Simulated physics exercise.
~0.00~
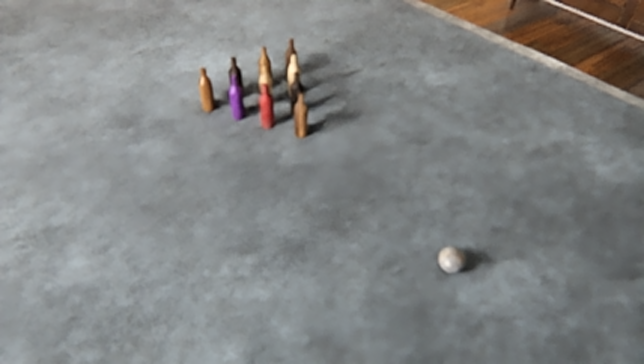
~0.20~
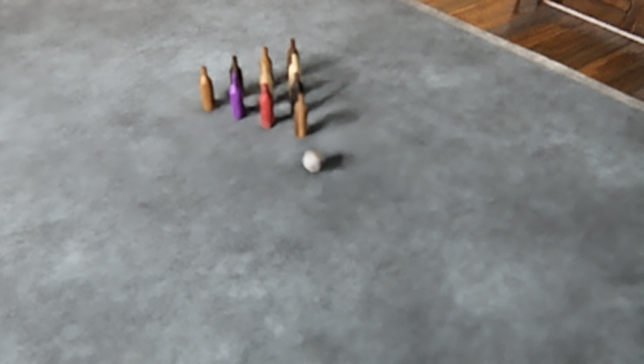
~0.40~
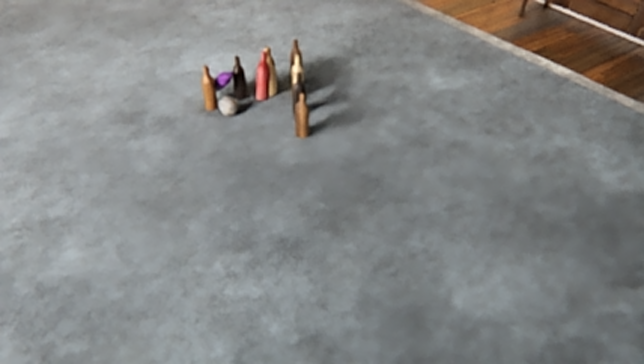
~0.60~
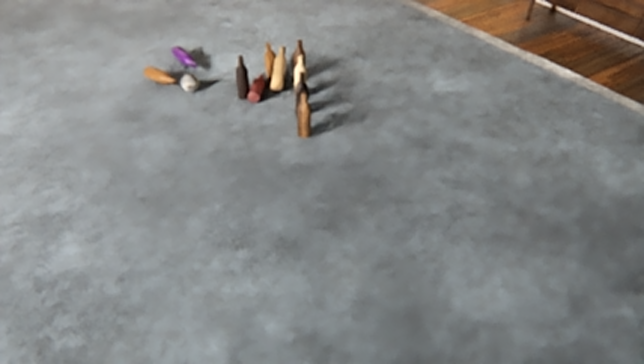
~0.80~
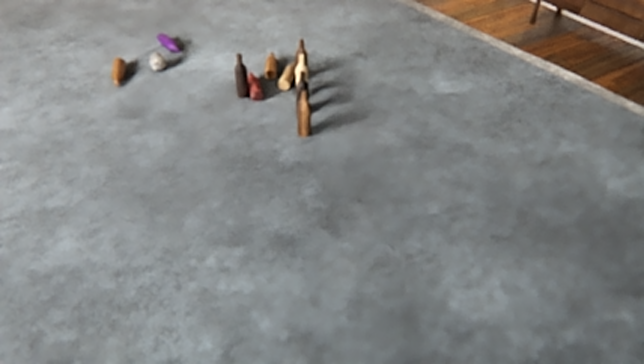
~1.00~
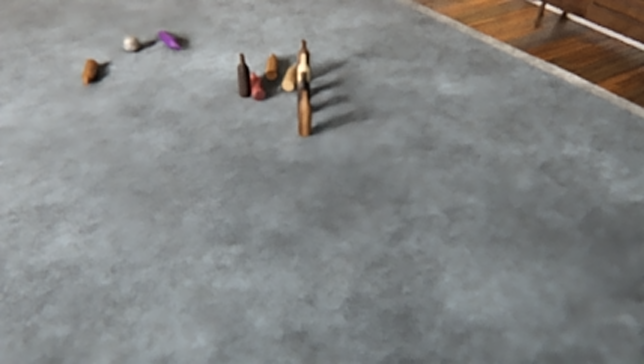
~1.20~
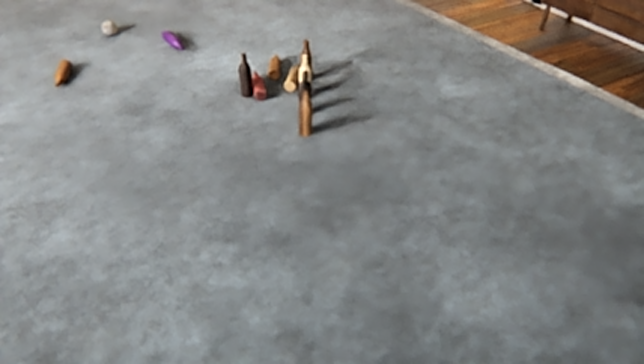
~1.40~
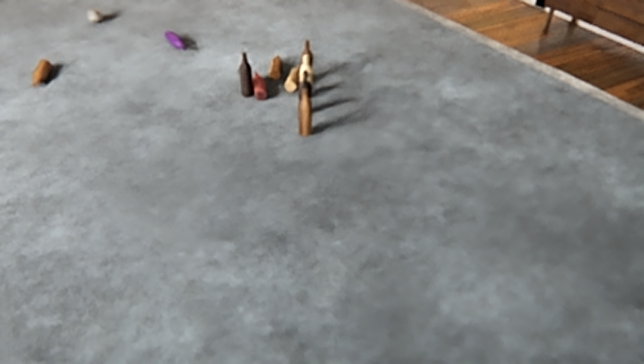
On a mottled grey floor, a pale ball rolled up and left into a cluster of skittles, knocking the purple, red and some brown ones over, then kept rolling toward the far left while the purple and red ones lay flat and several stayed standing.
